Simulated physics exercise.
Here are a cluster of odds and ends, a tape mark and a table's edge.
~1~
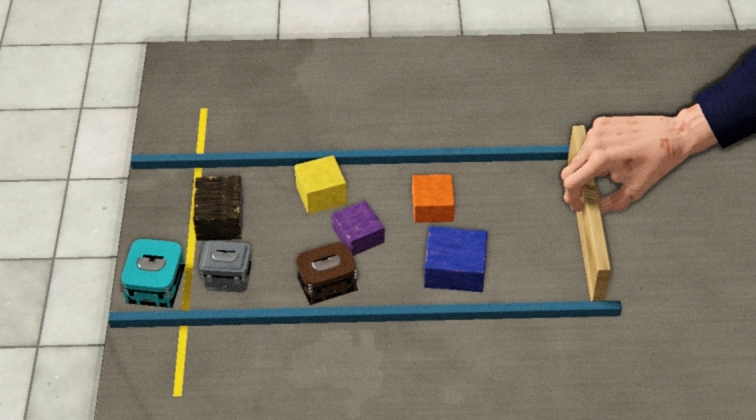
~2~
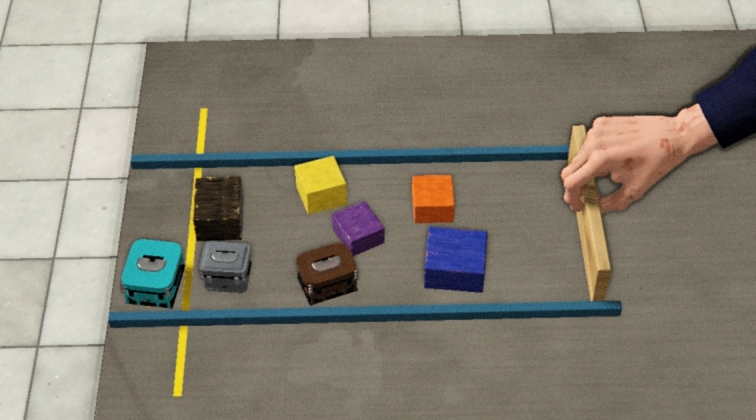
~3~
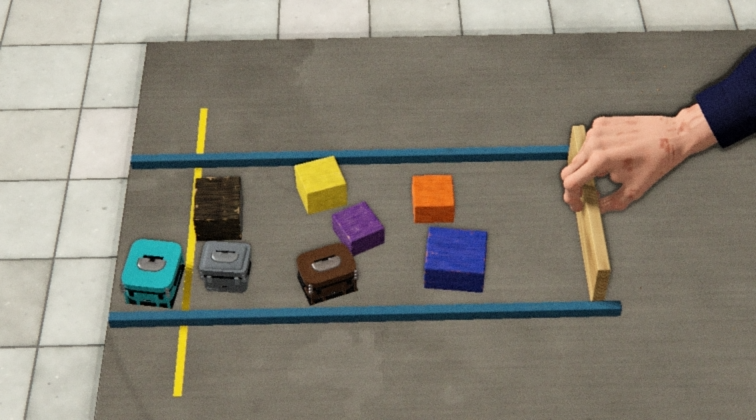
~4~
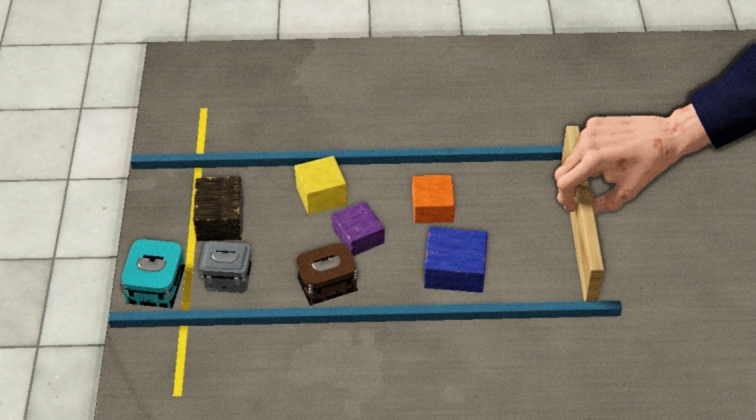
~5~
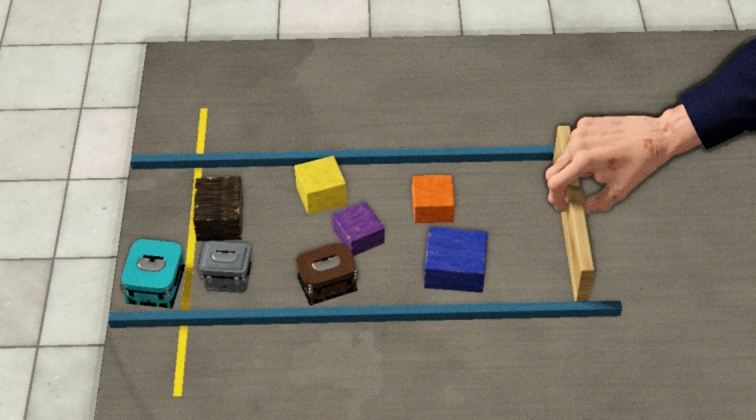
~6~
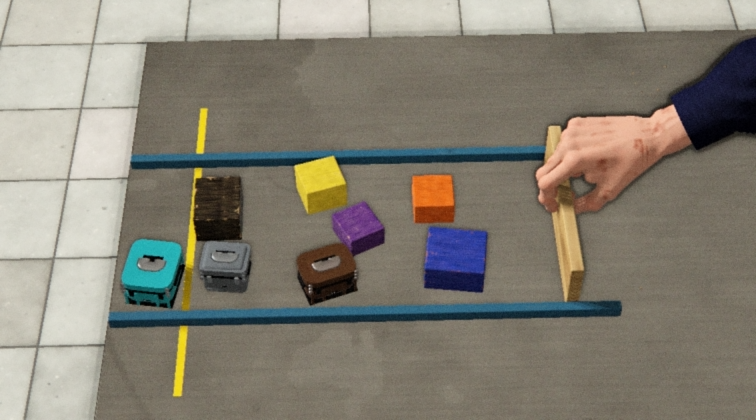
A hand slides a wooden board slightly left between blue rails toward scattered blocks and cases.
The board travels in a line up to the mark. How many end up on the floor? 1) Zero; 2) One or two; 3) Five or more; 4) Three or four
4.
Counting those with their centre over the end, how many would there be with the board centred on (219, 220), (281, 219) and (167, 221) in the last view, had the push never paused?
Per position: 3 / 1 / 6.
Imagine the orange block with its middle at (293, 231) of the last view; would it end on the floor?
Well, this time it stays in place.
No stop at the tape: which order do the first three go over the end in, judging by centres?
The turquoise case, the grey case, then the black block.
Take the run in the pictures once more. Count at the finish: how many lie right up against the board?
So the total is 2.
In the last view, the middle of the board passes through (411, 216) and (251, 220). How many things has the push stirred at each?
Counting first: 4, next 8.
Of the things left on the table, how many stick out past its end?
I get 2.
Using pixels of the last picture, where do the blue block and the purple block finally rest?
Reading them off: First (158, 270); then (136, 232).
A little later, none off yet; turquoise case at rest near (154, 274); black block at rest near (218, 209); grey case at rest near (227, 268).
When it is over, the number that fall off is three or four; down, brown case, grey case, black block and turquoise case.
